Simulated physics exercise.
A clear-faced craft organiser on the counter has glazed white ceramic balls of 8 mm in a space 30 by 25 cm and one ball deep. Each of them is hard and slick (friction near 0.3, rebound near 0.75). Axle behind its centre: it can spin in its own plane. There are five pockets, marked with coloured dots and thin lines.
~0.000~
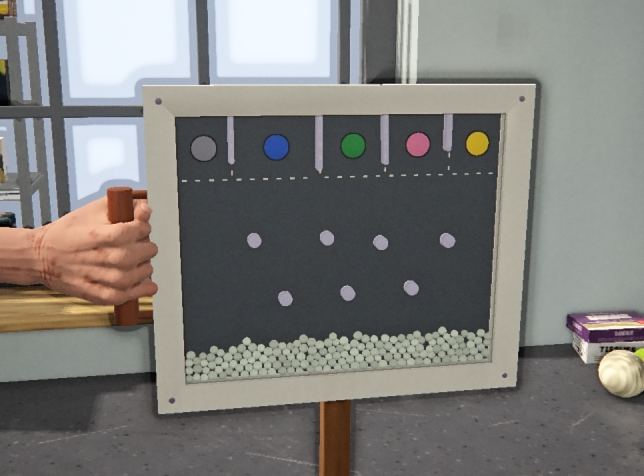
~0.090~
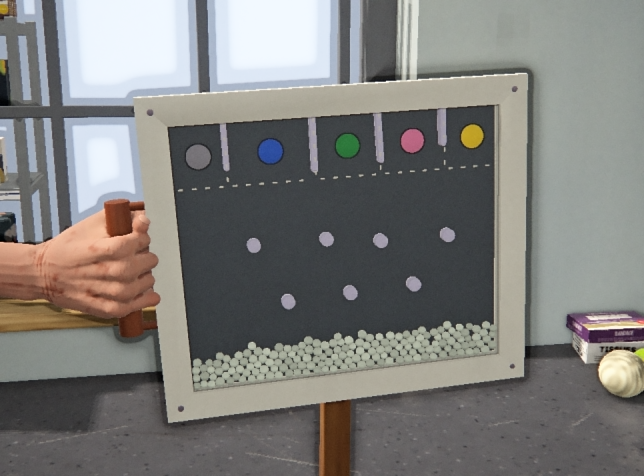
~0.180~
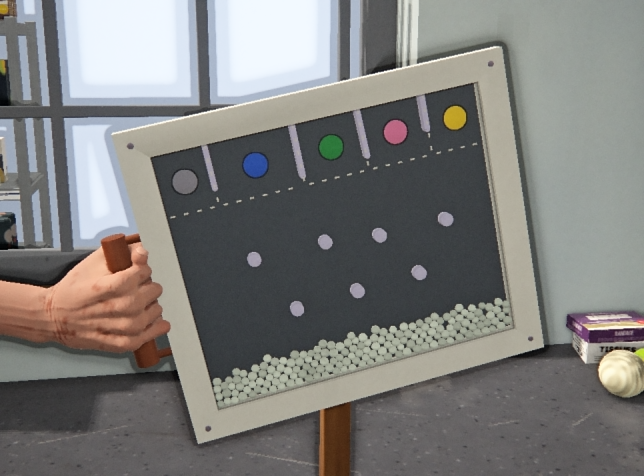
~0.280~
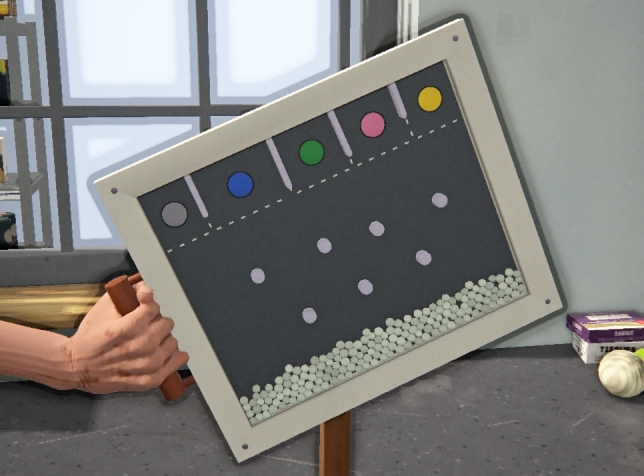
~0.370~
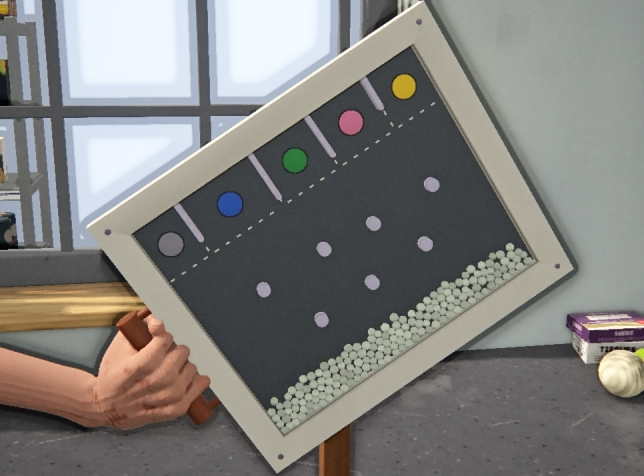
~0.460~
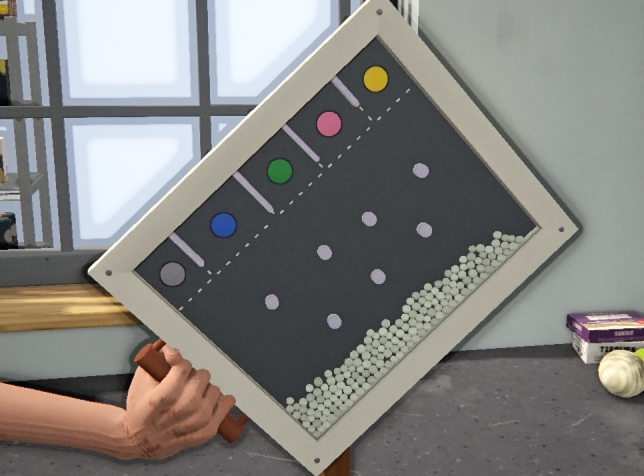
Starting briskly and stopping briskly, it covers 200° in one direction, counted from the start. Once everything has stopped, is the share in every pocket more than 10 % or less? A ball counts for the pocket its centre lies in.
Pink - less, blue - more, green - more, yellow - less, grey - more.
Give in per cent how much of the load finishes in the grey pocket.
About 25 per cent.
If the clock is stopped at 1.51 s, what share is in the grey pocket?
Reading: Around 25 per cent of the load.
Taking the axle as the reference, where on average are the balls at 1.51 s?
The middle sits around 10 cm right of it and 8 cm below it.
After 0.99 s, it stands 101° anticlockwise; grey 10 %.
After 1.51 s, it stands 158° anticlockwise; blue 15 %, grey 25 %.
After 1.96 s, it has come round 200° anticlockwise; blue 40 %, green 5 %, grey 25 %.
At rest by 4.0 s, it has come round 200° anticlockwise; pink 0 %, blue 40 %, green 25 %, yellow 0 %, grey 25 %, elsewhere 10 %.
